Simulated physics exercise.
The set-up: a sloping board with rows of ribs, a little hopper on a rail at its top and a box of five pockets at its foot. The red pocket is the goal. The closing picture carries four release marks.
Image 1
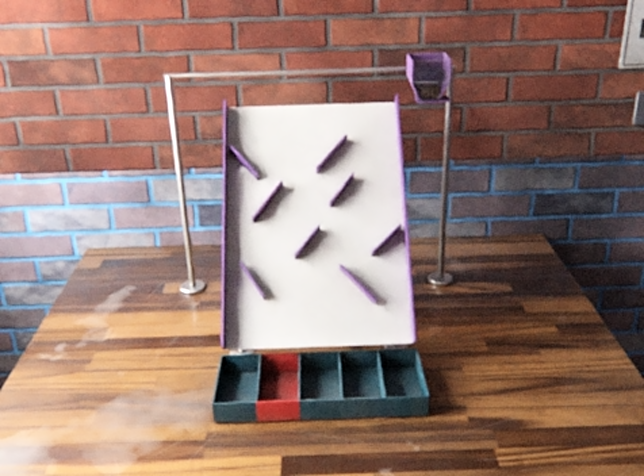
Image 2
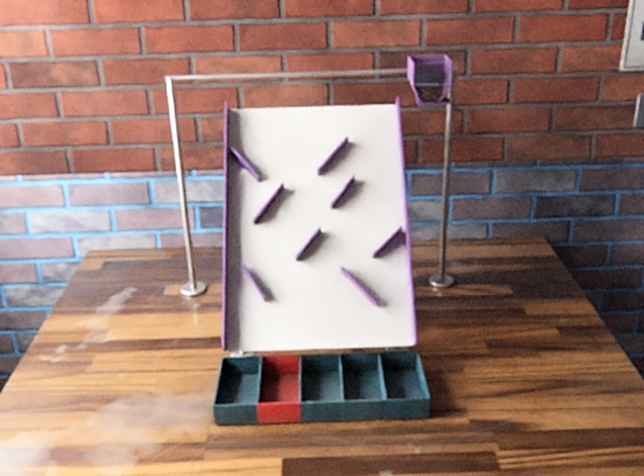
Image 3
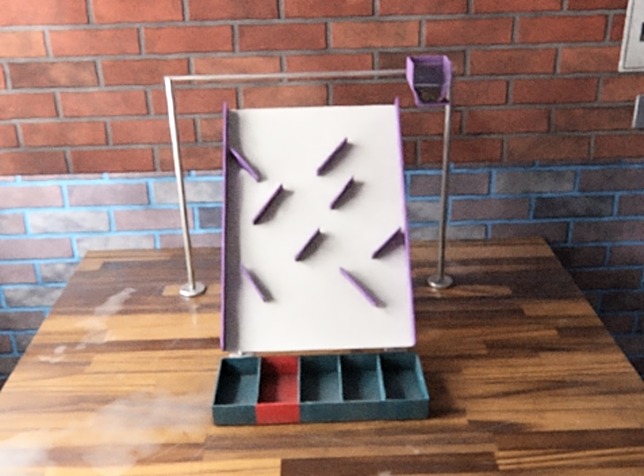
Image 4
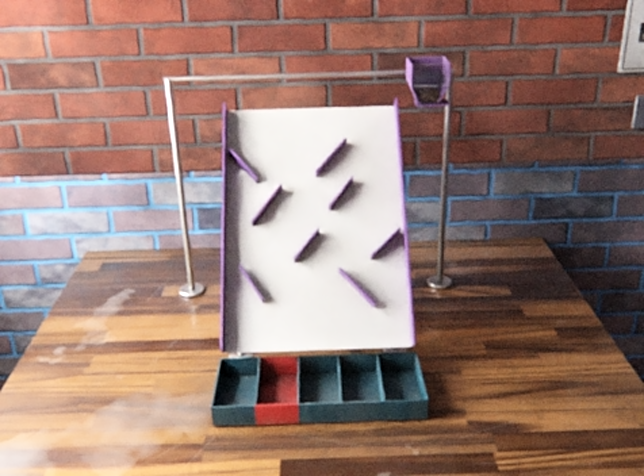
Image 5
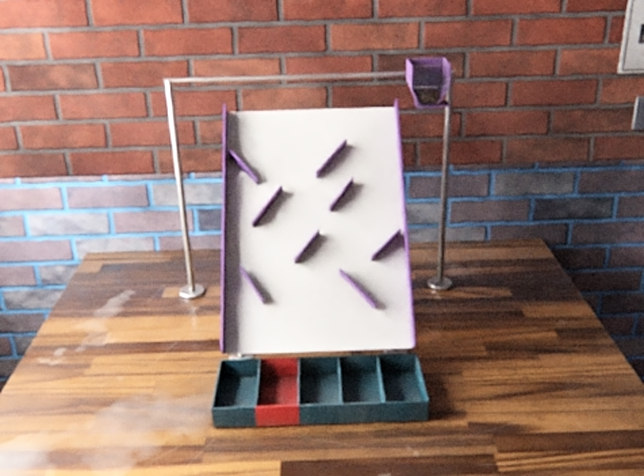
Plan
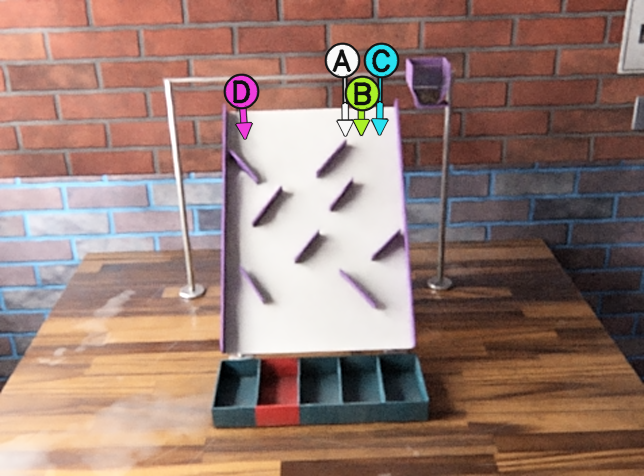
On a wooden table against a brick wall, a white sloping board with purple ribs stands above a box of five pockets, the second from the left red and the others dark green. A small purple hopper sits at the right end of a metal rail, and nothing visibly moves throughout.
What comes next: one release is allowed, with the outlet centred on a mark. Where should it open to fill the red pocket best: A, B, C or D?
The best mark is A.
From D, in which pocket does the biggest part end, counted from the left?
The first from the left.
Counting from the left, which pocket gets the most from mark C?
The fifth.
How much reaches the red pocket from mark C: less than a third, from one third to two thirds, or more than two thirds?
It is less than a third.
On the marked copy, mark A meets the board at (345, 130); mark B meets the board at (361, 129); mark C meets the board at (379, 129); mark D meets the board at (244, 133).
For mark A, about half in the red pocket, about half in other pockets.
For mark B, a small part in the red pocket, nearly all in other pockets.
For mark C, a stray few in the red pocket, nearly all in other pockets, a small part held on the board.
For mark D, a stray few in the red pocket, nearly all in other pockets, a stray few held on the board.
